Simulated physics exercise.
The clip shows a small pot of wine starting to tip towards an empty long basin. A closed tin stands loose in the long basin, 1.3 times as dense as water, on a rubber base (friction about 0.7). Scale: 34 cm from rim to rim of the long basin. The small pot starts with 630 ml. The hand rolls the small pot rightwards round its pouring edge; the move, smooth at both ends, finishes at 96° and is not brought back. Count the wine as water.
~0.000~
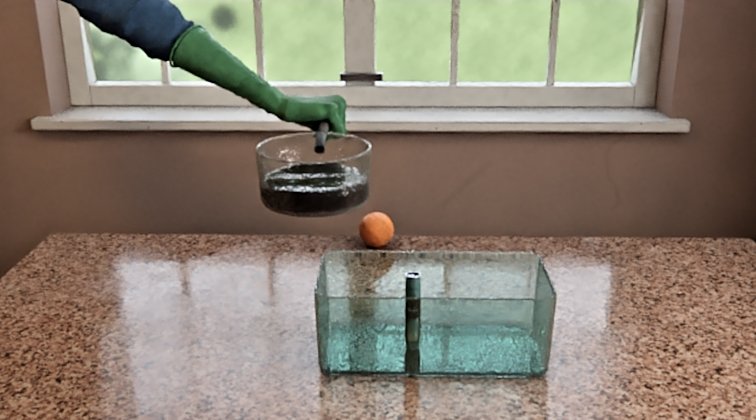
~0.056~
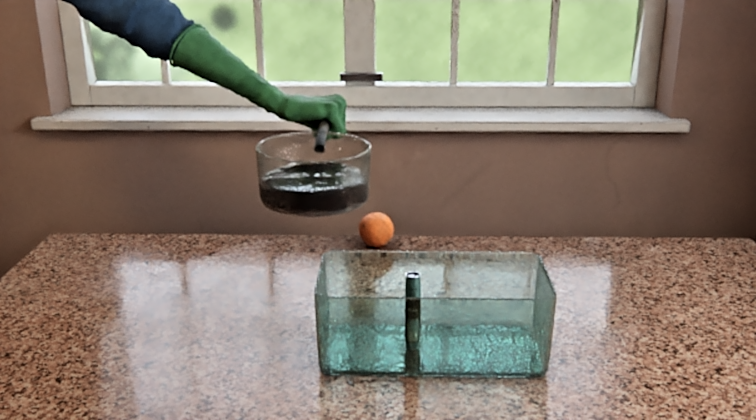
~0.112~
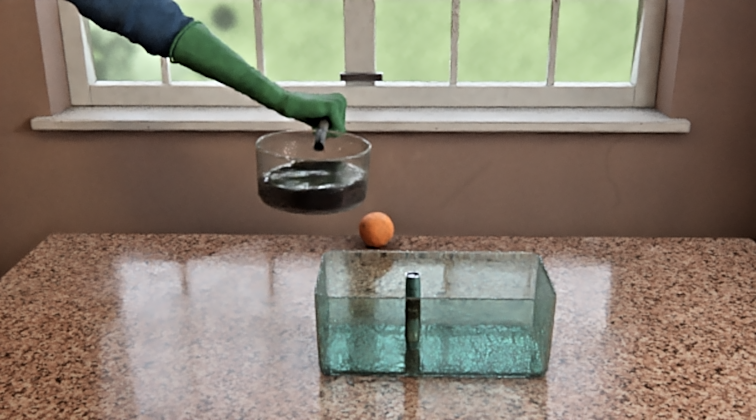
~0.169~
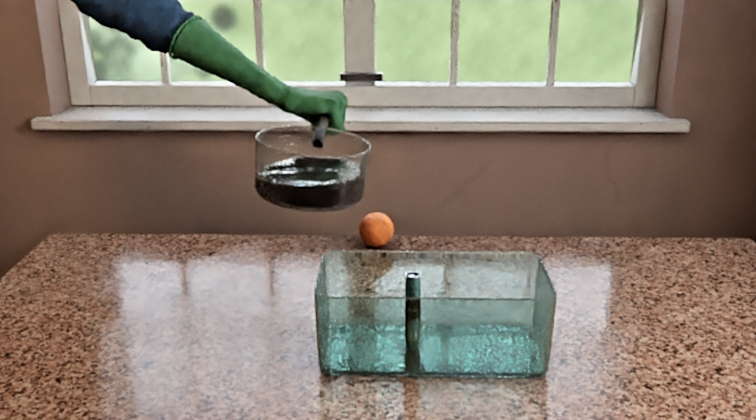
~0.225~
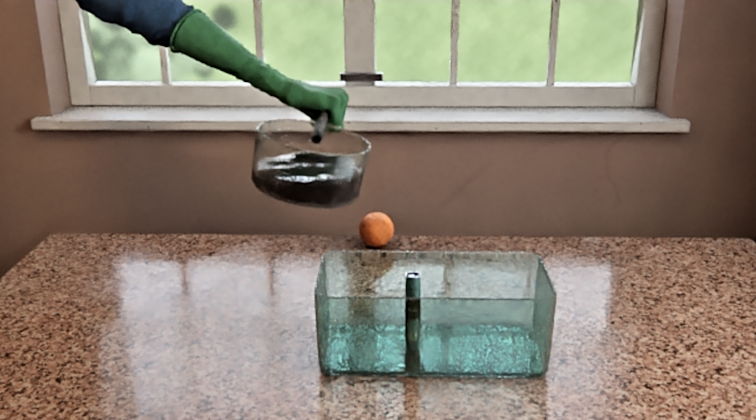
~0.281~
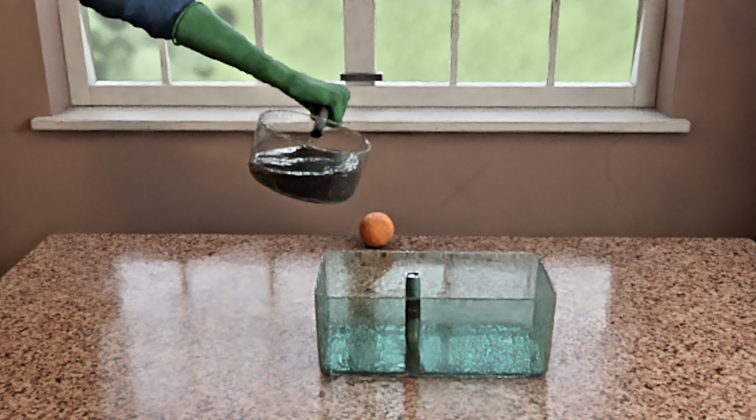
A green-gloved hand in a blue sleeve, reaching in from the upper left, slowly tilts a small clear pot of dark liquid rightwards, its left side rising while the liquid shifts toward the right. Below it, a greenish glass basin with a dark upright tin inside sits on a speckled brown counter, an orange ball behind it. The fixed view faces a brown wall and white-framed window from slightly above the counter.
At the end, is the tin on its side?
It keeps standing.
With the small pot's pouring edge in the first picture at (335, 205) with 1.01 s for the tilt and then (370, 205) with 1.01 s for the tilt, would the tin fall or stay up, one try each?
First it topples; then it remains upright.
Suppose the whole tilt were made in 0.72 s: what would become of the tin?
Then it stays up.
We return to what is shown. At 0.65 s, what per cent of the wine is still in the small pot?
Some 74 per cent.
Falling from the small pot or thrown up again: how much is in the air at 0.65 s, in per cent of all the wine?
Near 26 in a hundred.
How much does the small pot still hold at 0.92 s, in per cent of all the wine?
About 22 per cent.
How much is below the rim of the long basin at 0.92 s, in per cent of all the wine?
Some 42 per cent.
After 0.65 s the tilt is 69° and 75 per cent is still to pour; the tin stands where it began.
After 0.92 s the tilt is 94° and 22 per cent is still to pour; the tin stands where it began.
After 1.20 s the tilt is 96° and 4 per cent is still to pour; the tin stands where it began.
After 1.51 s the tilt is 96° and 1 per cent is still to pour; the tin stands where it began.
In the end the tin stands where it began.
